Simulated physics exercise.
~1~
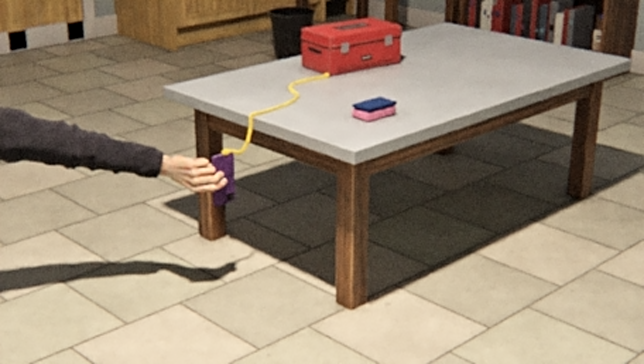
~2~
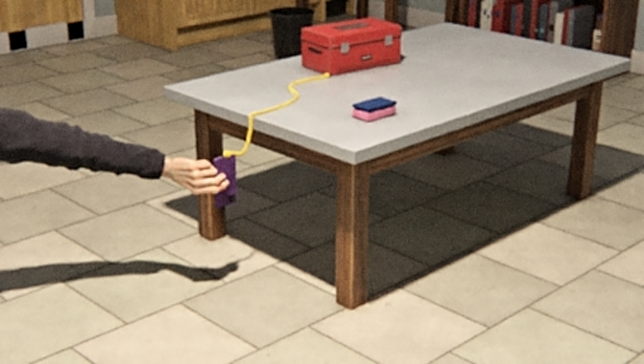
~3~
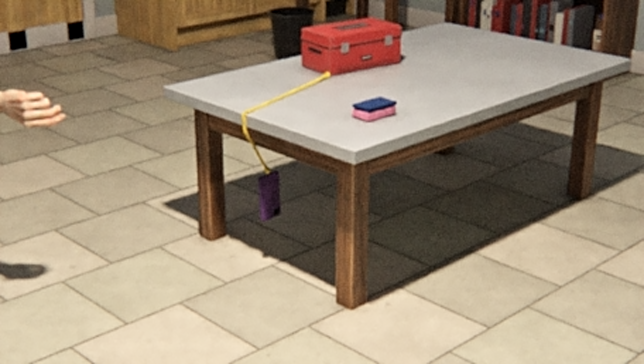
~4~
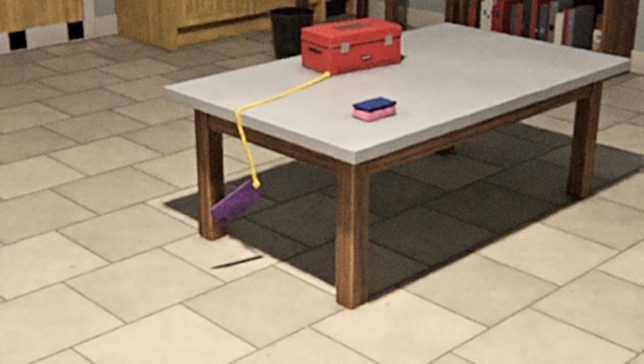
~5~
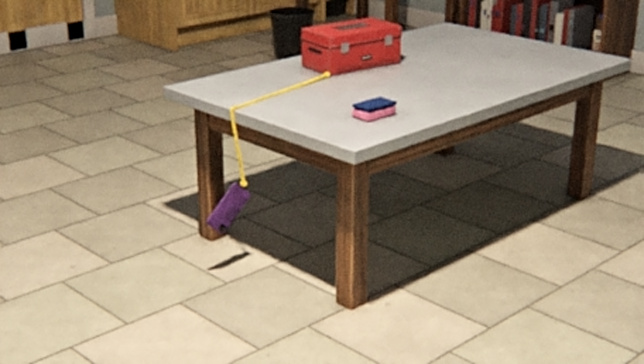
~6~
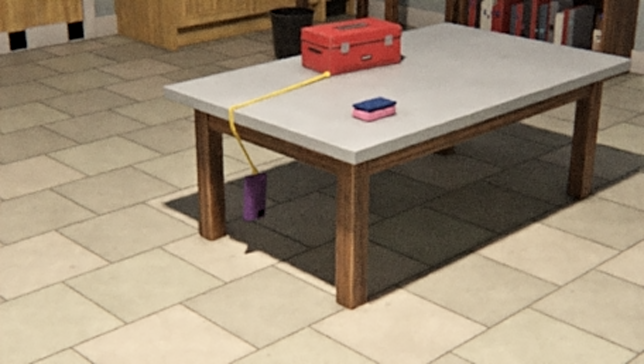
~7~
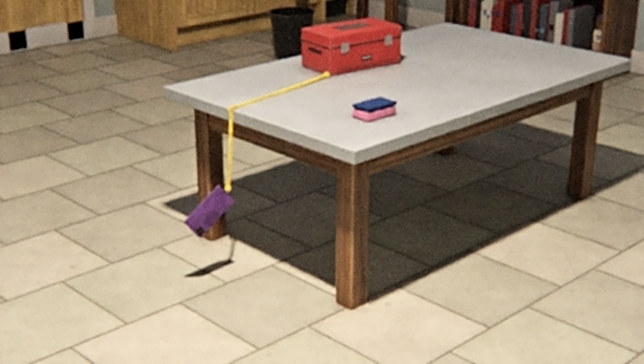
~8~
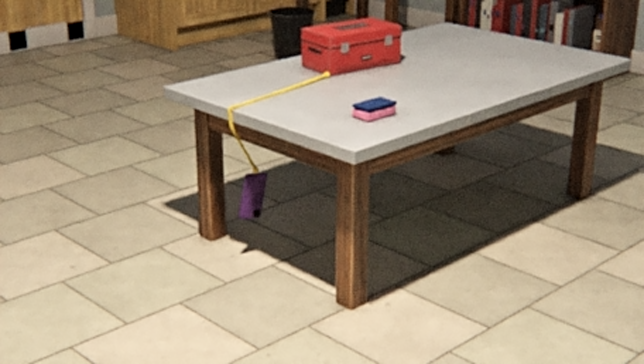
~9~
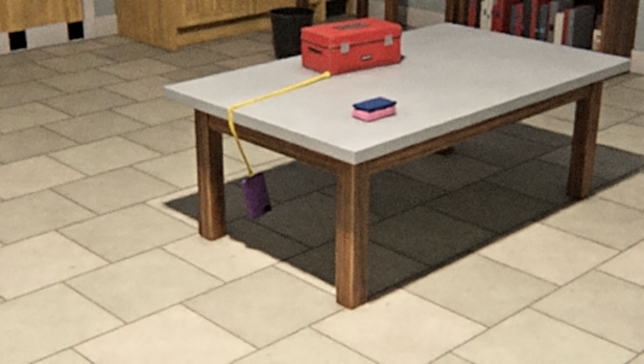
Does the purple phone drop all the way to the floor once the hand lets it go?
No, the cord holds it and it ends up dangling below the table's edge, above the floor. The sponge keeps its place on the tabletop.
A purple phone, tied to a yellow cord that runs across a grey tabletop to a red toolbox, is held by a hand at the left edge of a wooden-legged table. The view looks down from a raised angle on a tiled room, with a blue and pink sponge near the table's front edge. The hand lets go and draws back out to the left as the phone swings right beneath the edge. It then swings left and right, tilting and turning on the cord. At the end it still dangles above the floor, while the toolbox and sponge stay in place.
